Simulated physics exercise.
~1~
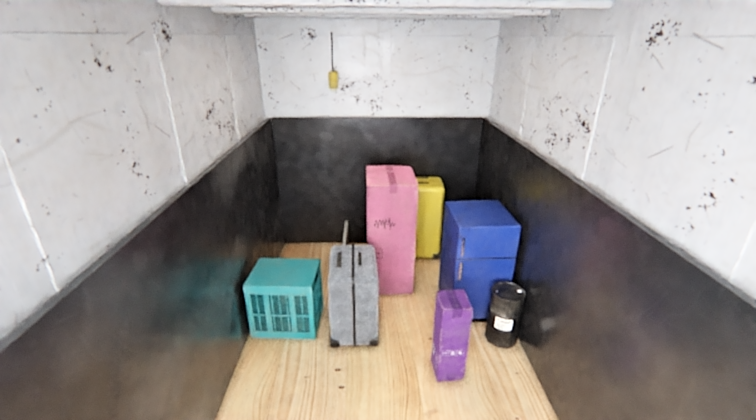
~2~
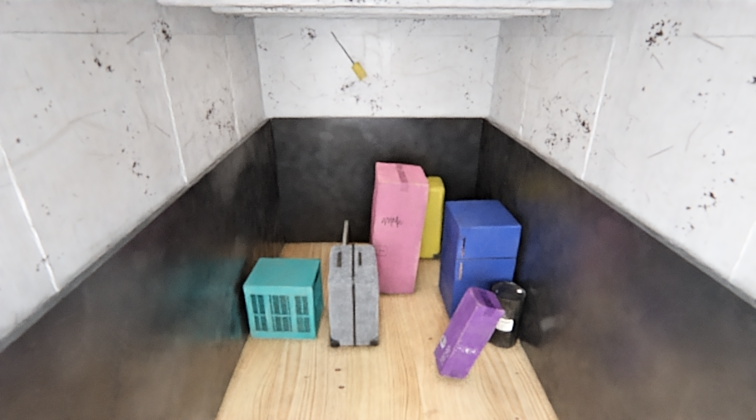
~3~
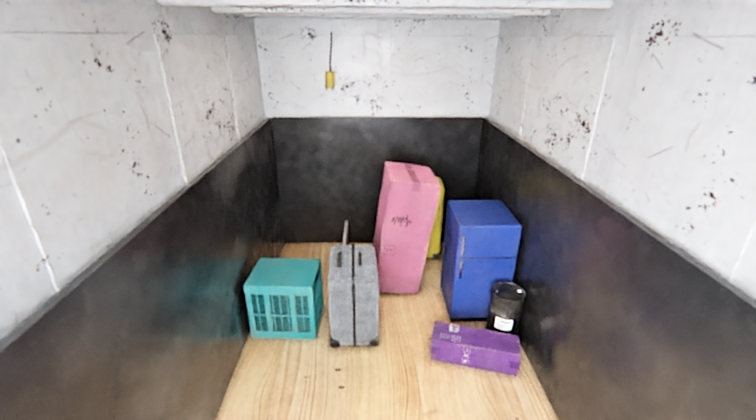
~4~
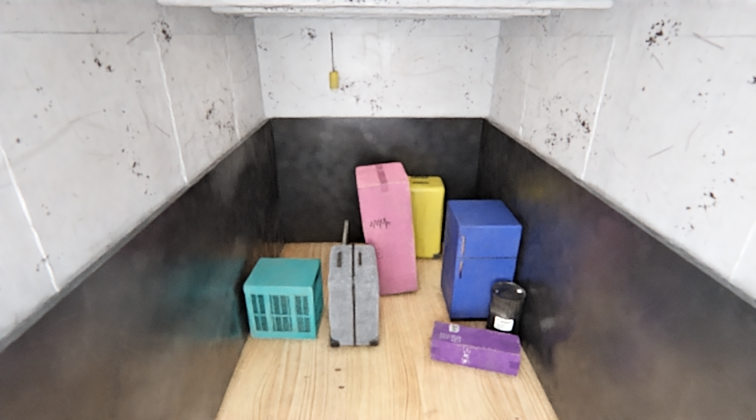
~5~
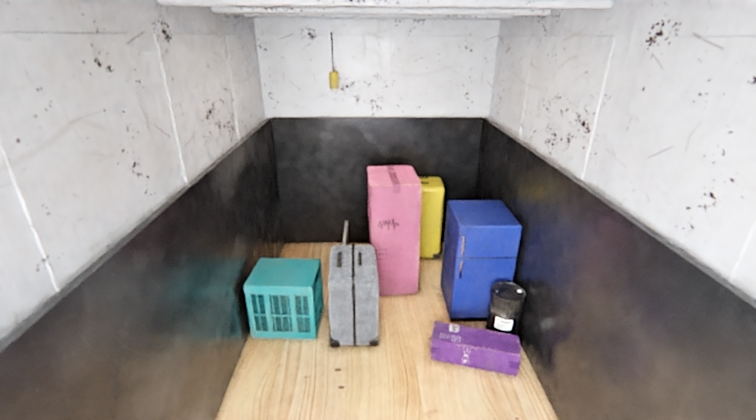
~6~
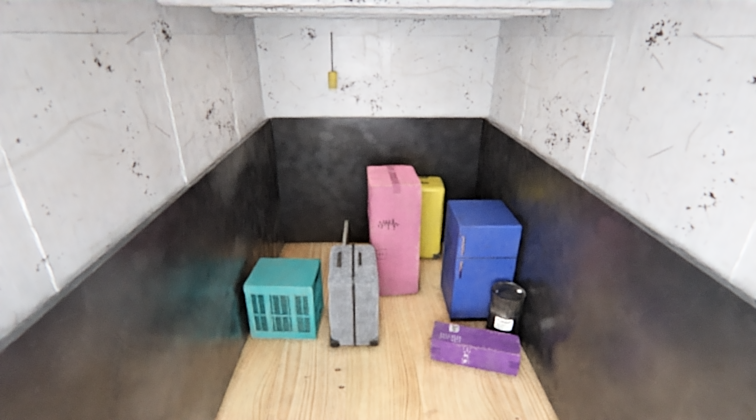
The tall pink box rocks but stays standing while the purple box topples onto its side.
